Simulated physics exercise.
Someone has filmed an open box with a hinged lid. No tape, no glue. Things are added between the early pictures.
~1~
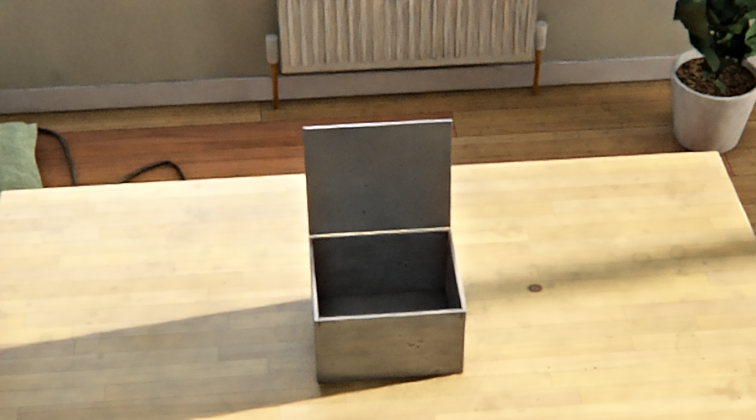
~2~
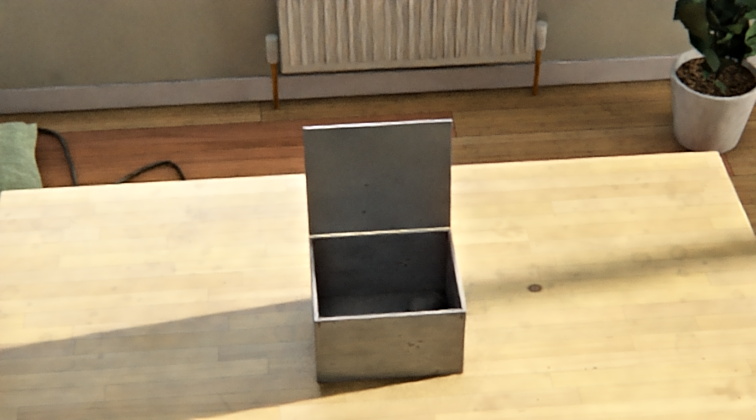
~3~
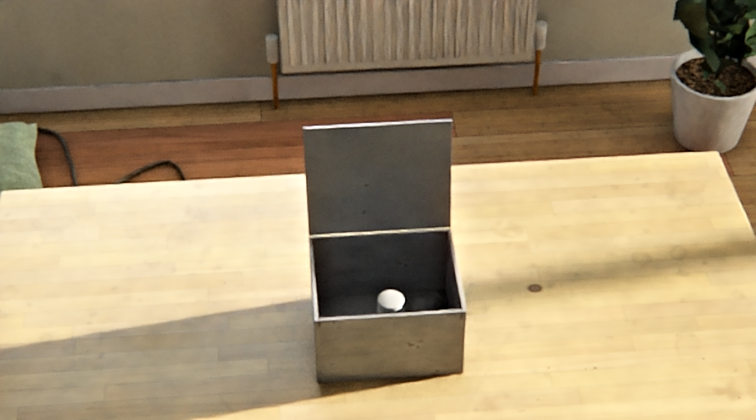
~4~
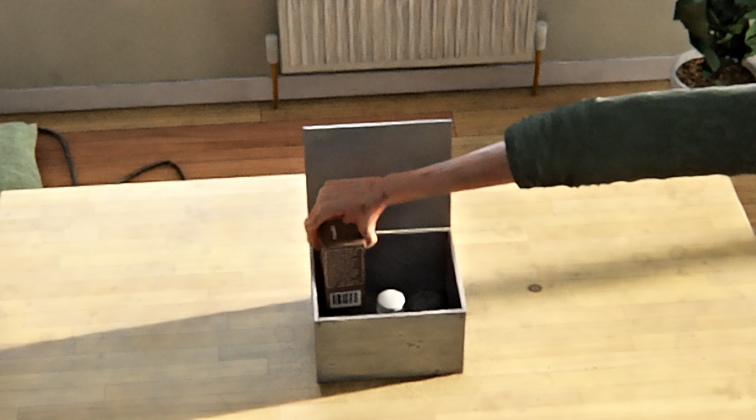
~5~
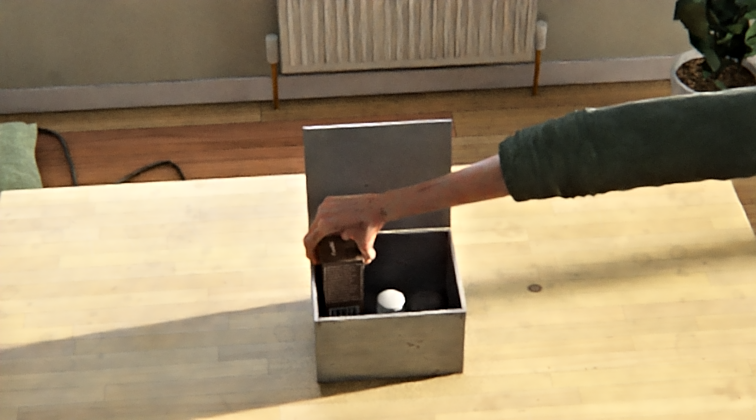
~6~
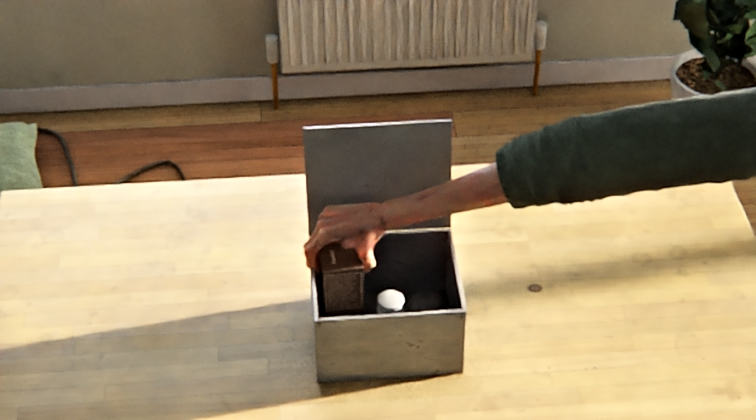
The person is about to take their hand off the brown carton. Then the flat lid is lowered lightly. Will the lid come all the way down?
Outcome: The lid is held up.
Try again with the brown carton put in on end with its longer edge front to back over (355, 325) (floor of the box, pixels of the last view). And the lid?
Then it is held up.
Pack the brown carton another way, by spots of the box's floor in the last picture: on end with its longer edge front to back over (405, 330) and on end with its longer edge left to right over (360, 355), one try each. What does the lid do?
First try: It shuts flat; second try: It will not close.
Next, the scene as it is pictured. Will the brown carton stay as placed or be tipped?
The brown carton stays as placed.
Then, 1.10 s on from there, lid starting down.
Then, 1.60 s on from there, lid 58° above the rim.
Then, 1.90 s on from there, lid 30° above the rim.
In the end, lid 24° above the rim; all 3 unmoved. At the end, from the last picture's camera, brown carton near (341, 289).
